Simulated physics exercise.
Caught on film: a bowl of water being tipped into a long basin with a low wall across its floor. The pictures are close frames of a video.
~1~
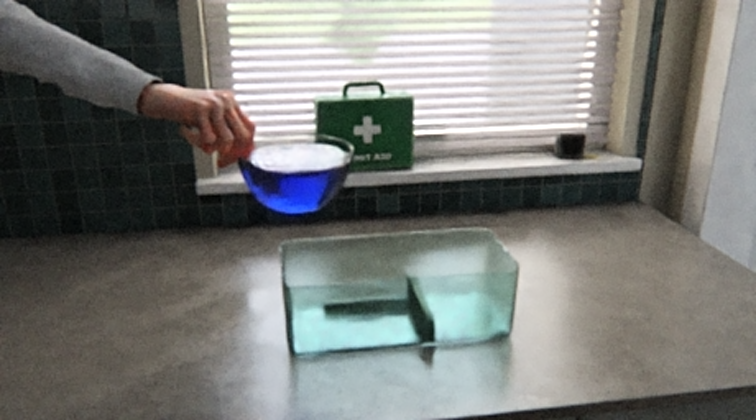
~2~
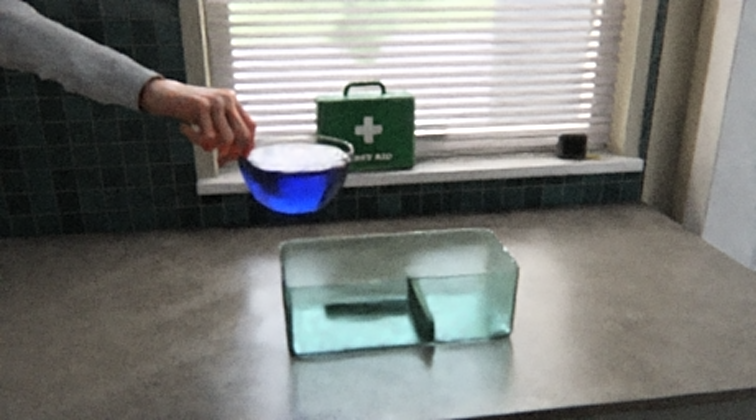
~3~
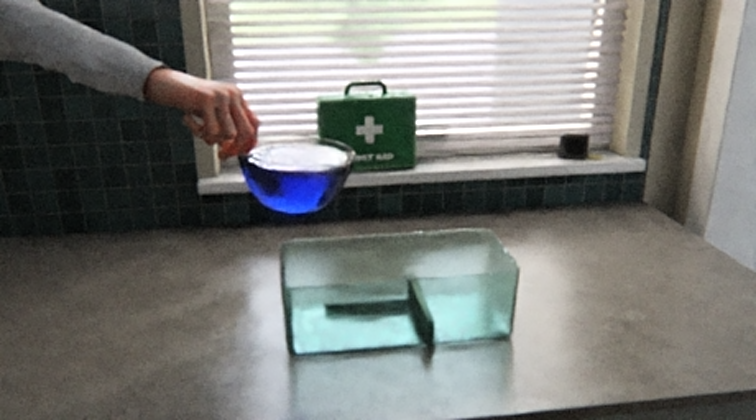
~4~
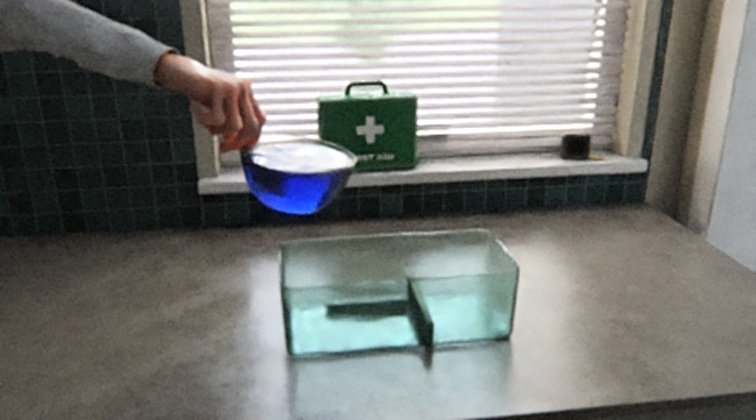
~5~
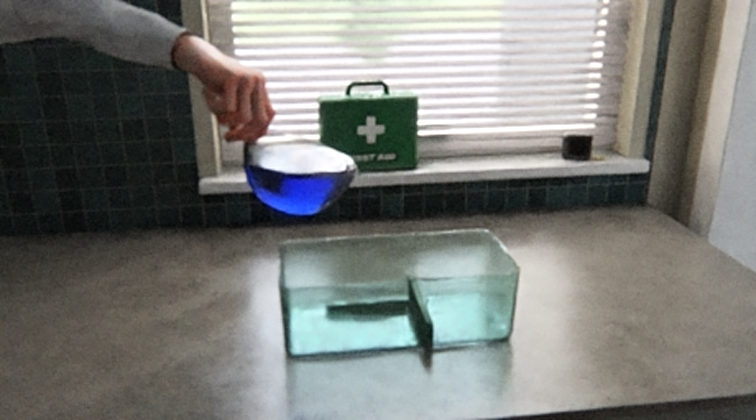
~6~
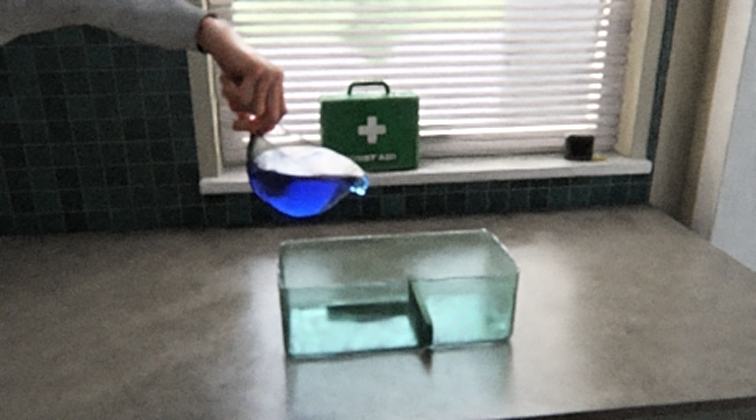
A hand in a grey sleeve holds a clear bowl of bright blue water above a grey countertop, seen from the front and slightly above. Below it sits a long, pale green glass basin with a low wall across its floor, while behind, a green first aid case and a small dark object rest on a white sill before blinds. The hand gradually tilts the bowl rightward until blue water reaches its lip.
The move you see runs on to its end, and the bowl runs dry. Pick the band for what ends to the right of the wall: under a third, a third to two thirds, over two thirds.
The share right of the wall is under a third.
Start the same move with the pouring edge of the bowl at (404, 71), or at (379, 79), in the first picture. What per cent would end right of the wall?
Roughly 65 per cent, and 55 per cent.
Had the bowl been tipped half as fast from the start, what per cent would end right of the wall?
Close to 15 per cent.
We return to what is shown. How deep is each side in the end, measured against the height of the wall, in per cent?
Left about 60, right about 20.
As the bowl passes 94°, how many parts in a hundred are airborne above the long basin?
It comes to 30 per cent or so.
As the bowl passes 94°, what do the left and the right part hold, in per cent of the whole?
The left part 50 per cent, the right part 5.
A moment on, the bowl is tipped on its side and 15 per cent is still to pour, 51 is left of the wall and 3 right of it.
Next, the bowl is tipped right over and 0 per cent is still to pour, 86 is left of the wall and 8 right of it.
Then the bowl is tipped right over and 0 per cent is still to pour, 84 is left of the wall and 14 right of it.
Later the bowl is tipped right over and 0 per cent is still to pour, 81 is left of the wall and 16 right of it.
At rest 81 per cent lies left of the wall, 16 right of it and 3 outside.
